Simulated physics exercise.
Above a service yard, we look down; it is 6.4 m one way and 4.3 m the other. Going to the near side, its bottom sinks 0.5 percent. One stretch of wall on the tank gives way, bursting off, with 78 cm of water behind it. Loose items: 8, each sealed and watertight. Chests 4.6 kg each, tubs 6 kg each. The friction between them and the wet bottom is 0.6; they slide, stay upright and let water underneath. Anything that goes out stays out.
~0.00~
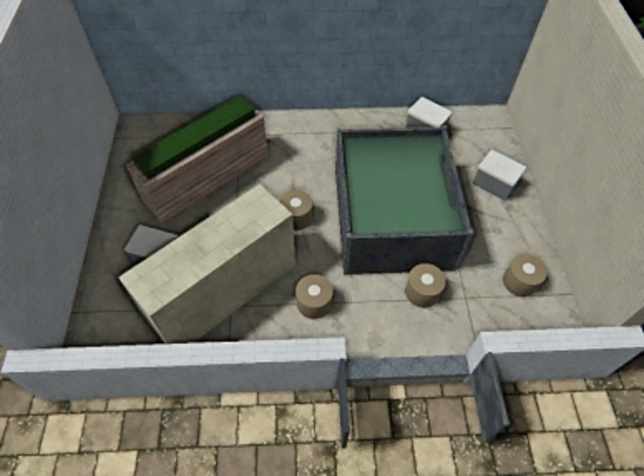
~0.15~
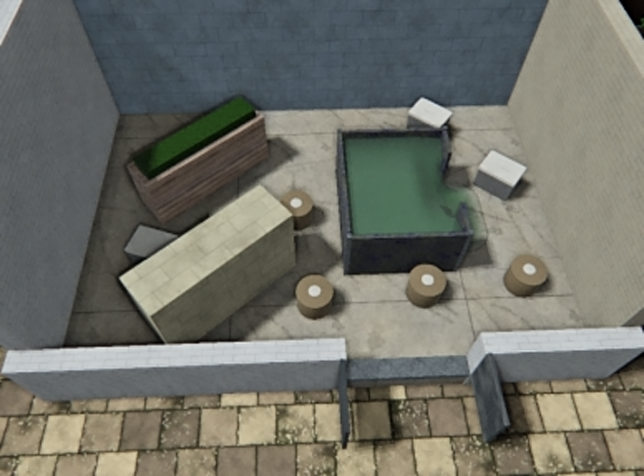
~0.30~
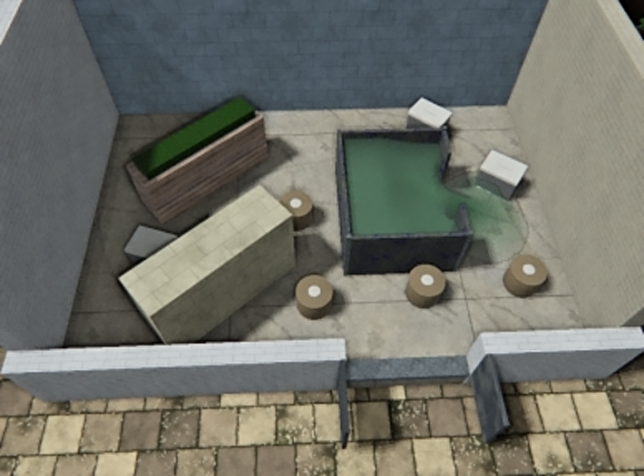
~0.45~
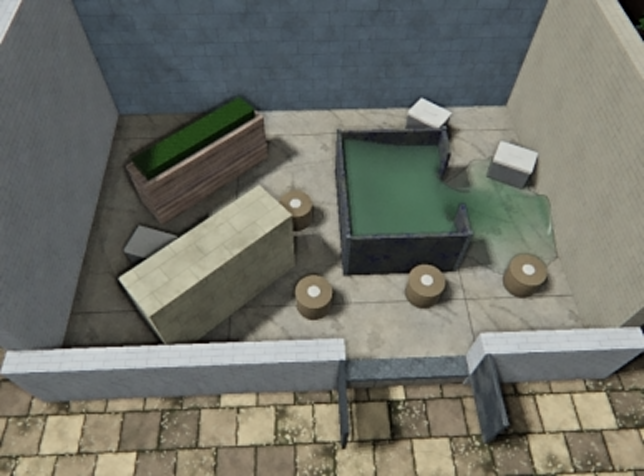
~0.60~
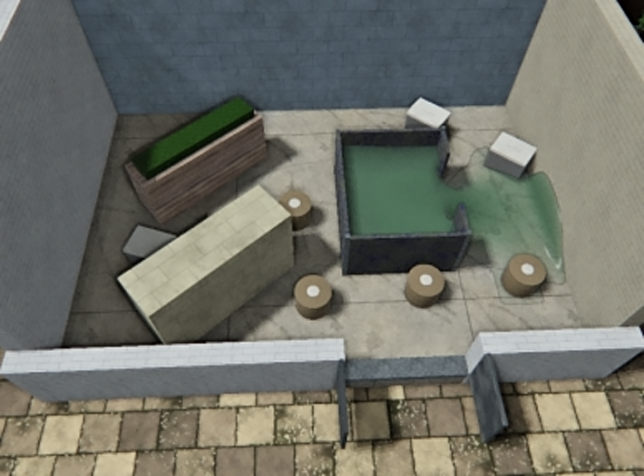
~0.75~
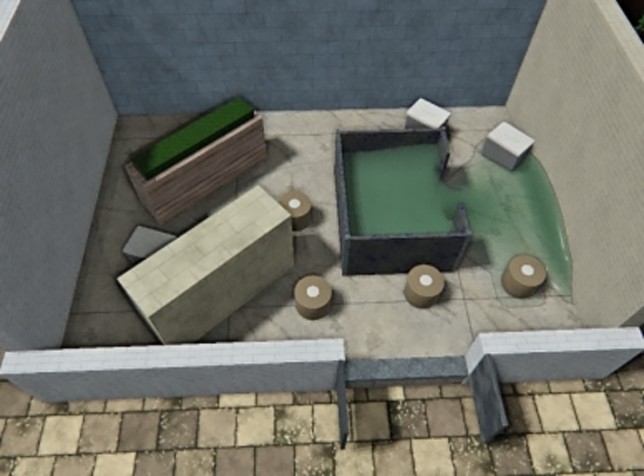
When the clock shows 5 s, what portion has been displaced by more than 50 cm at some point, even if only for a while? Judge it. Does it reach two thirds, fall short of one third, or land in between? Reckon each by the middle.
The fraction will be two in three or above.
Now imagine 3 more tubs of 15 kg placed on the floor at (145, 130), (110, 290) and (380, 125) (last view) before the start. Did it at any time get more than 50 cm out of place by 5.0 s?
The first comes out within the limit, the second within the limit, the third beyond the limit.
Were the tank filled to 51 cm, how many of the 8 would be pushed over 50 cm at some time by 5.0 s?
With that change, 5 of them.
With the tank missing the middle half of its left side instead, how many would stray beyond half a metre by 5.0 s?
You'd get 4 in that case.
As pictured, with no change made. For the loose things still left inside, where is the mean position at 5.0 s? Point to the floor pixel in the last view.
That lands at roughly (263, 237).
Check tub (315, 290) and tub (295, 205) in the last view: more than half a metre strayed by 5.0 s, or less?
The first one is overshooting and the second one is undershooting.
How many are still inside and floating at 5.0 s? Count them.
Then: 6.
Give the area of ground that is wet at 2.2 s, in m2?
Roughly 11.0 m2.
After 1.1 s 1 of 8 are over 50 cm from their spots; 0 afloat.
After 2.2 s 3 of 8 are over 50 cm from their spots; 2 afloat.
After 3.5 s 5 of 8 are over 50 cm from their spots; 5 afloat.
After 5.0 s 6 of 8 are over 50 cm from their spots, and 6 have been at some point; 6 afloat.
